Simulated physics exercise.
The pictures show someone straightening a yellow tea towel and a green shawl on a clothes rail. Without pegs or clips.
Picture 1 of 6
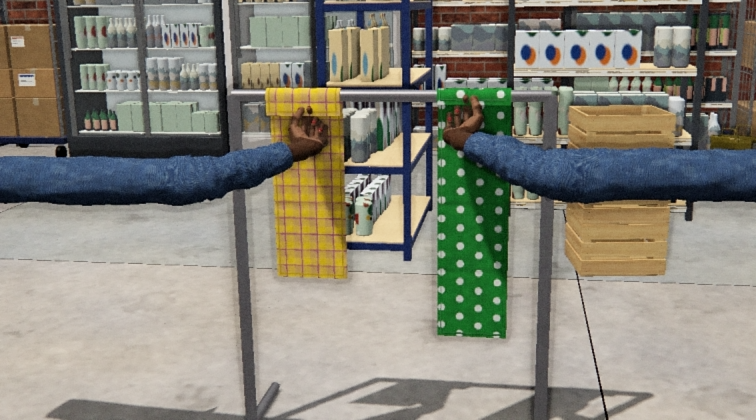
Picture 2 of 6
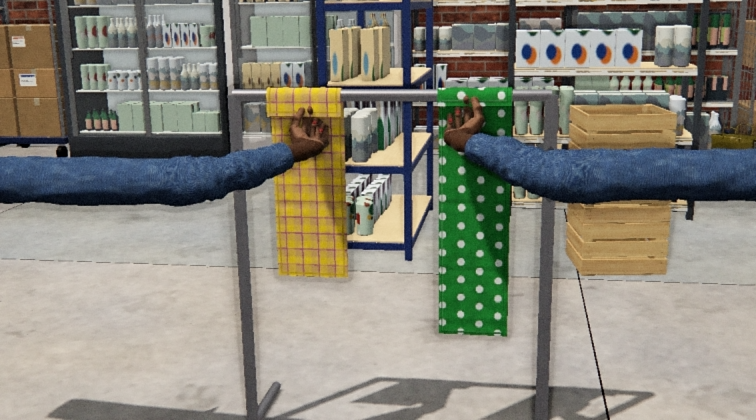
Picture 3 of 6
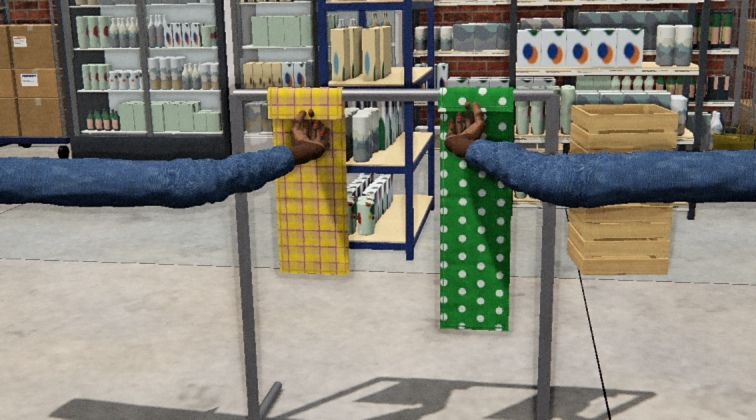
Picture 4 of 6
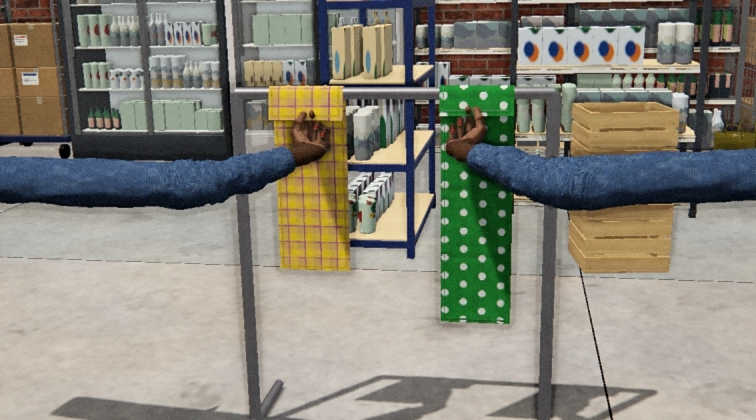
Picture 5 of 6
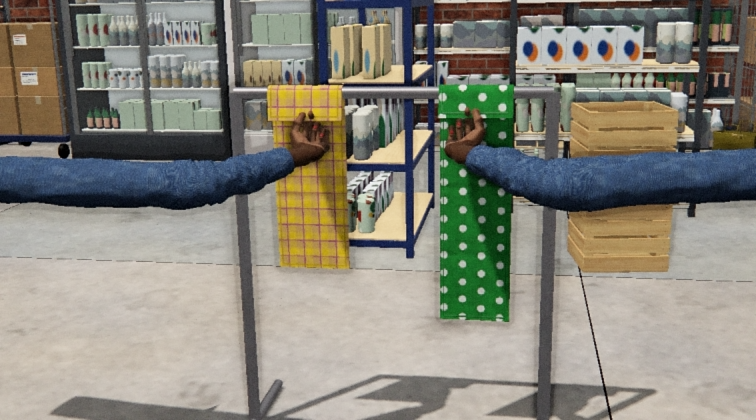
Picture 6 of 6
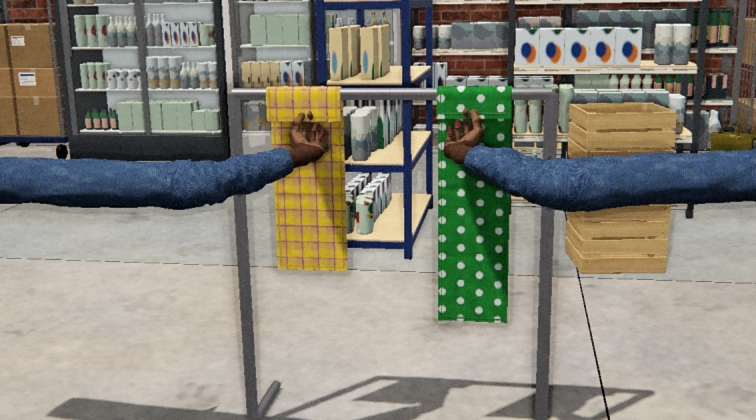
We see two hands at a yellow checked cloth on the left and a green spotted cloth on the right, draped over a rail; the short front flaps shift slightly down as the longer back hems rise a little.
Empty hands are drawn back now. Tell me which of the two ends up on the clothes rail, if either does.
In order: The yellow tea towel comes down; the green shawl comes down.
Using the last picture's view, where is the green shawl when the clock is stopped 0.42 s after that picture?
My best guess is about (472, 347).
Then, 0.42 s later than the last view, tea towel clear of the rail and dropping near (314, 276); shawl clear of the rail and dropping near (472, 347).
Then, 0.66 s later than the last view, tea towel in a heap on the floor; shawl in a heap on the floor.
Finally, tea towel in a heap on the floor; shawl in a heap on the floor. The yellow tea towel slips to the floor and the green shawl is pulled off by its long side.
